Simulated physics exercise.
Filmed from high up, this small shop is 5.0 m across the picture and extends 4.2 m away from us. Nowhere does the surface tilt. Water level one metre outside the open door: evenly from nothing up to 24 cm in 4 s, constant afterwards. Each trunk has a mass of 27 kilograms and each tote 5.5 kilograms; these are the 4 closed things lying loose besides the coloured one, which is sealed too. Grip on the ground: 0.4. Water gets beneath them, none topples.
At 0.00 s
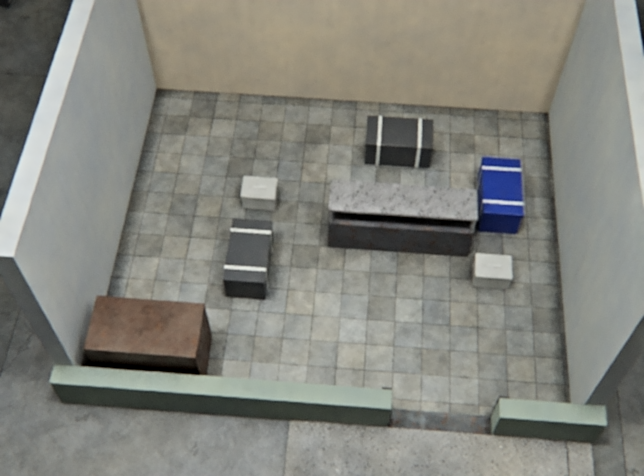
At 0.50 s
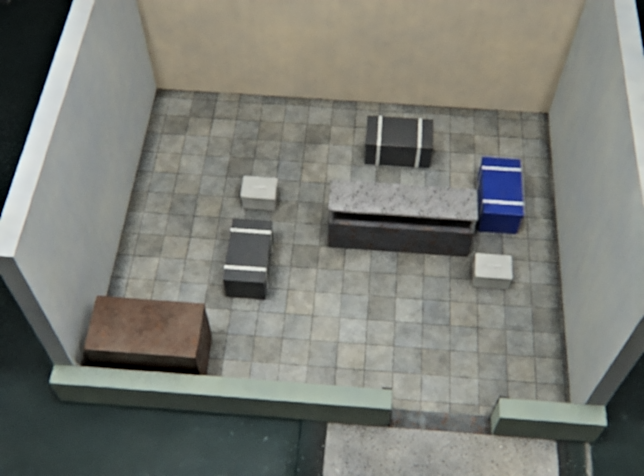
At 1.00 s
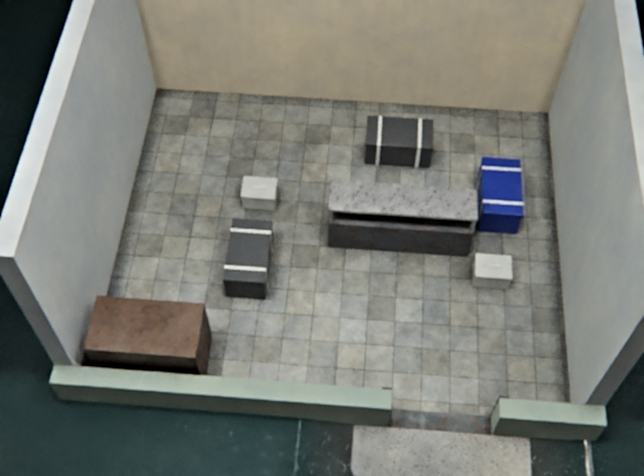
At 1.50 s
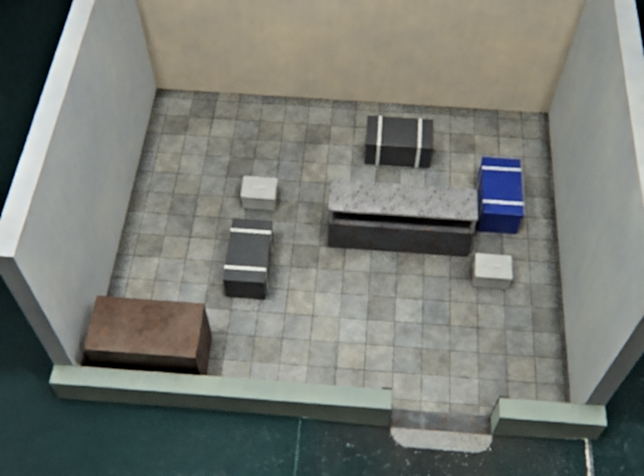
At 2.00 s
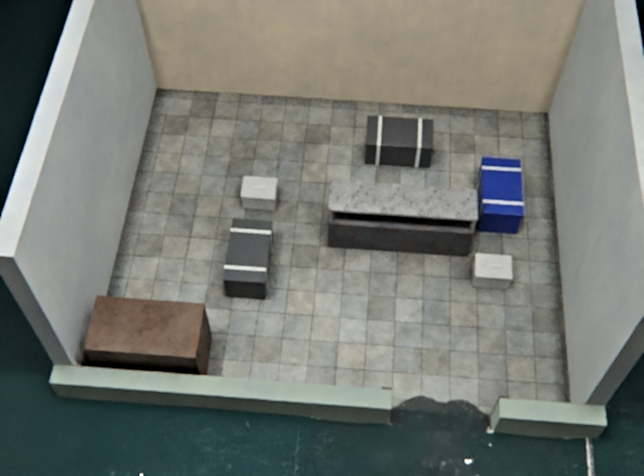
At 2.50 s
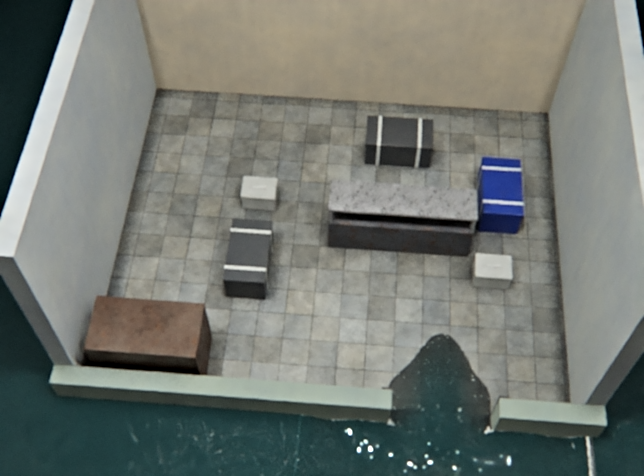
Dark water spreads outside the small shop, then enters through the doorway onto the tiles.
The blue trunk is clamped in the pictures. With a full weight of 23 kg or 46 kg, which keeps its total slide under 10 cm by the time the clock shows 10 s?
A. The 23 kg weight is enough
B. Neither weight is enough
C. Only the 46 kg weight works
Only the 46 kg weight works.
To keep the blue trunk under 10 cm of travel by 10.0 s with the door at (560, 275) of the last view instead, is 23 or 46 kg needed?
Under that setup, neither option succeeds.
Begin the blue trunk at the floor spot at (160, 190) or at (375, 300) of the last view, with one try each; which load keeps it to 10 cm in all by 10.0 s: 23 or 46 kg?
Log: Try 1 the lighter pick works; try 2 neither pick works.
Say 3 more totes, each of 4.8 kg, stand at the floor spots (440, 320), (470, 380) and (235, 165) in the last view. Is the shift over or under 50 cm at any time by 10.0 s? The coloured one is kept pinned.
Listed in turn, they go over the bar, over the bar, beneath the bar.
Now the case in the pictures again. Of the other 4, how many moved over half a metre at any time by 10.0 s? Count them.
3.
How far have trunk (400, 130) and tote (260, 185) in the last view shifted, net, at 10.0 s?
0 cm and 120 cm respectively.
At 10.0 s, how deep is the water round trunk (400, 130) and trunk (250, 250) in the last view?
Around 4 cm and 5 cm.
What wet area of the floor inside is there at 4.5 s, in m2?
5.5 m2.
After 3.5 s the blue trunk would be 0 cm from its start with 23 kg and 0 cm from its start with 46 kg; 0 cm of water round it then.
After 4.5 s the blue trunk would be 0 cm from its start with 23 kg and 0 cm from its start with 46 kg; 1 cm of water round it then.
After 7.0 s the blue trunk would be 34 cm from its start with 23 kg and 0 cm from its start with 46 kg; 6 cm of water round it then.
After 10.0 s the blue trunk would be 77 cm from its start with 23 kg and 0 cm from its start with 46 kg; 7 cm of water round it then.
